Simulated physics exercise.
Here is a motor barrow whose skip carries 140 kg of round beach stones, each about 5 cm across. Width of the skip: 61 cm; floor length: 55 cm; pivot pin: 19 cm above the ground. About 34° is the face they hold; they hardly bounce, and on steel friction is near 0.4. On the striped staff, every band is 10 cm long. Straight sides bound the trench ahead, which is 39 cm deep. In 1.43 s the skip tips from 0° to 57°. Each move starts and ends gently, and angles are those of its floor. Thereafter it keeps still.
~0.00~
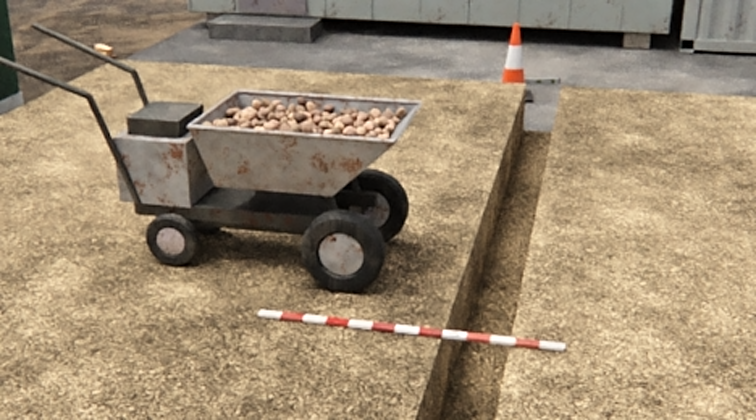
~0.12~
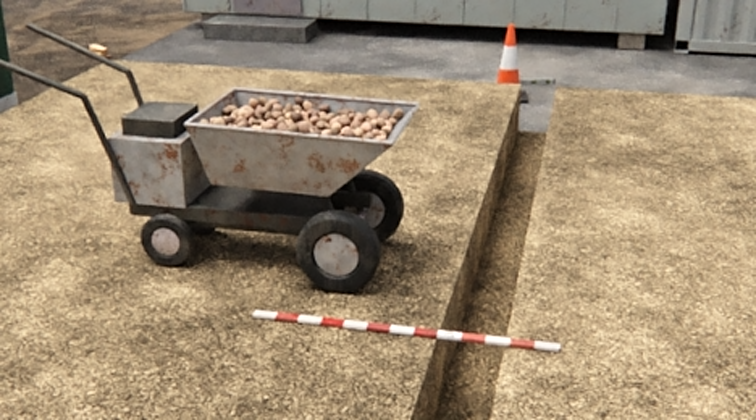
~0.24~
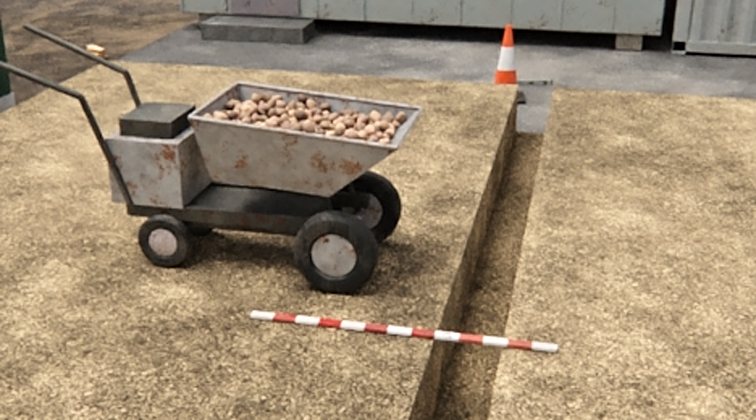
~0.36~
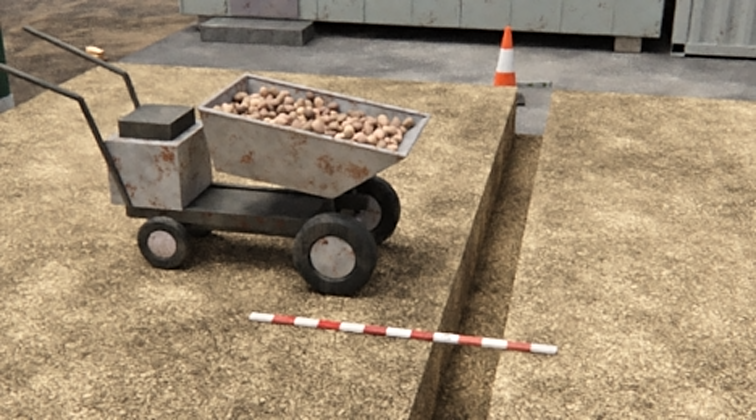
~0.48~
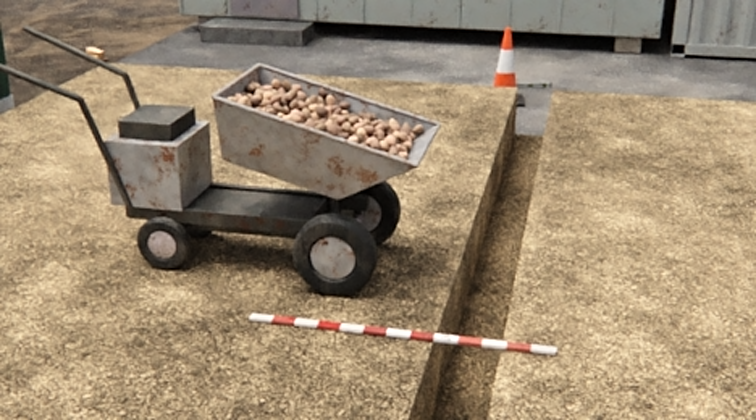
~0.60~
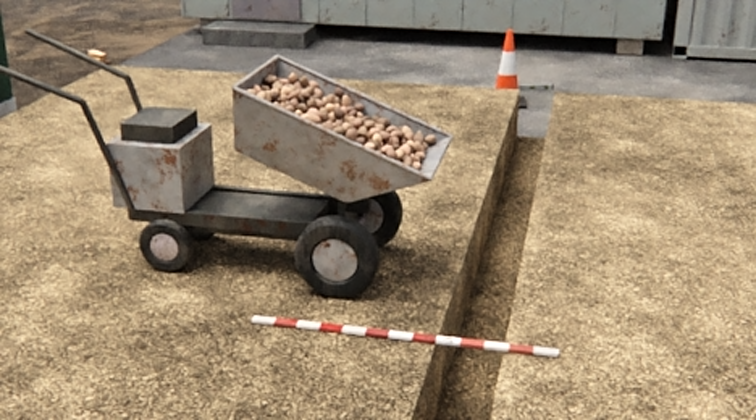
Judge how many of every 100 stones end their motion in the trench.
I would put it near 56 out of 100.
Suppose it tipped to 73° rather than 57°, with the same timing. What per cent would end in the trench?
Roughly 55%.
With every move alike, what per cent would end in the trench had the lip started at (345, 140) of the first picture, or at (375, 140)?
Estimates: 95 % then 75 %.
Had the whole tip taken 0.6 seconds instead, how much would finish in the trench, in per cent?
Then about 40 per cent.
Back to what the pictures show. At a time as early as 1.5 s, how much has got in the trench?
Approx. 20 % of the load.
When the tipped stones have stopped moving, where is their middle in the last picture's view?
Near (508, 328).
After 1.1 s the floor is at 48°; 100 % in the skip; the foremost stones are at (464, 203).
After 1.5 s the floor is at 57°; 69 % in the skip, 18 % in the trench, 13 % past the trench; the foremost stones are at (561, 286).
After 1.9 s the floor is at 57°; 34 % in the skip, 27 % in the trench, 39 % past the trench; the foremost stones are at (665, 295).
After 3.8 s the floor is at 57°; 0 % in the skip, 56 % in the trench, 44 % past the trench; the foremost stones are past the picture's edge.
